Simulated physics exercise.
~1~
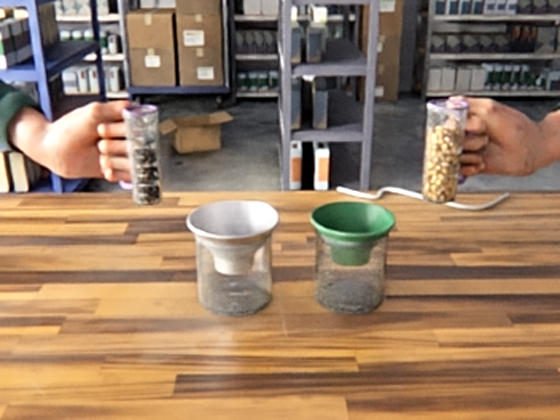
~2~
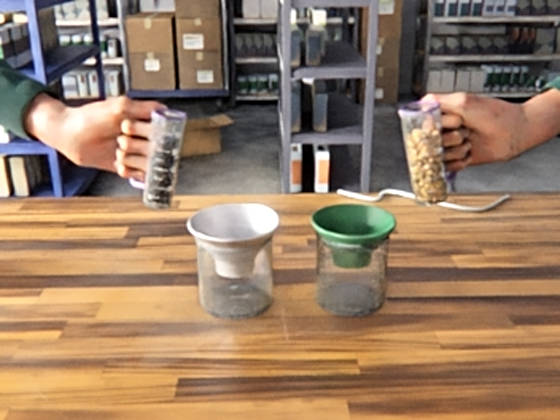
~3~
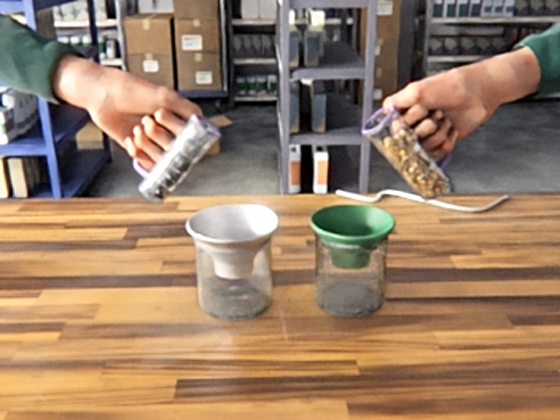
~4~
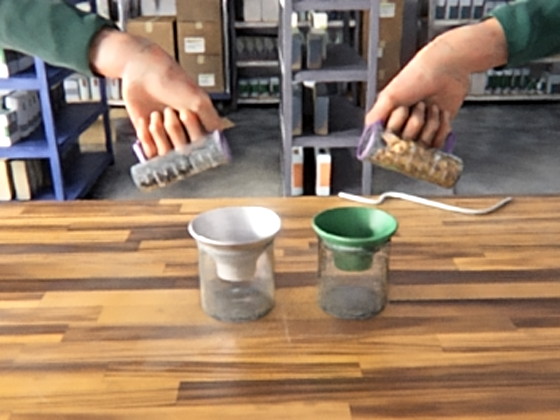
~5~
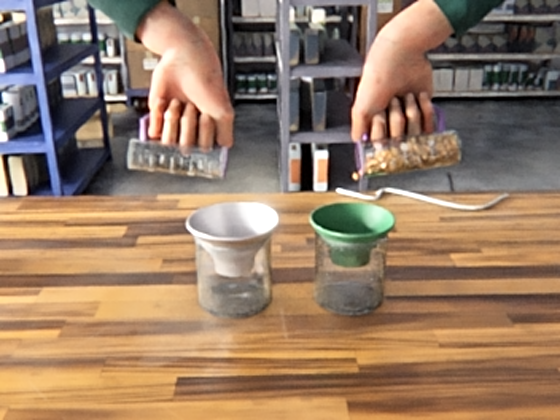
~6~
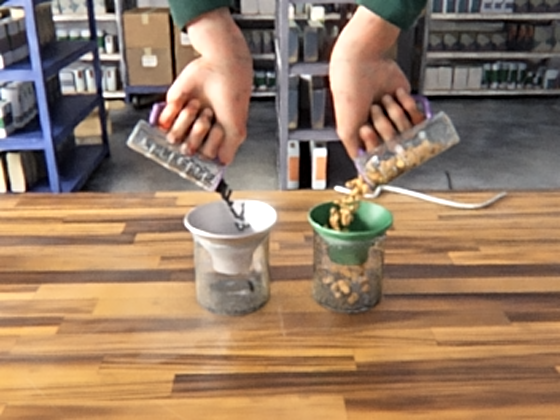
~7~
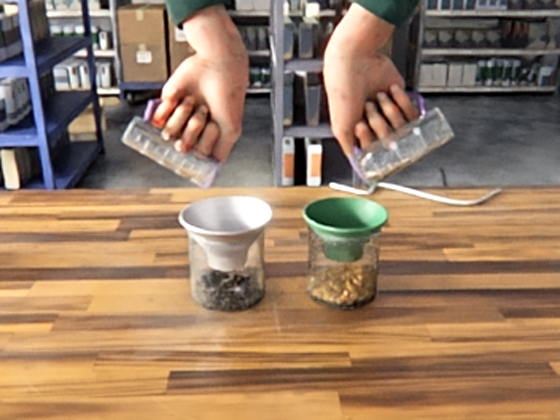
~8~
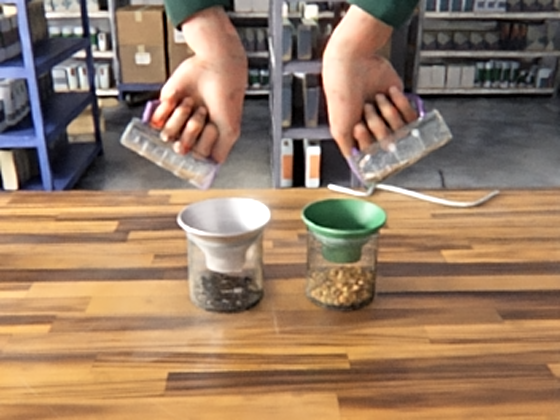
Two hands tipping small clear cups over white and green funnels, pouring dark bits and tan pieces completely into glass jars.
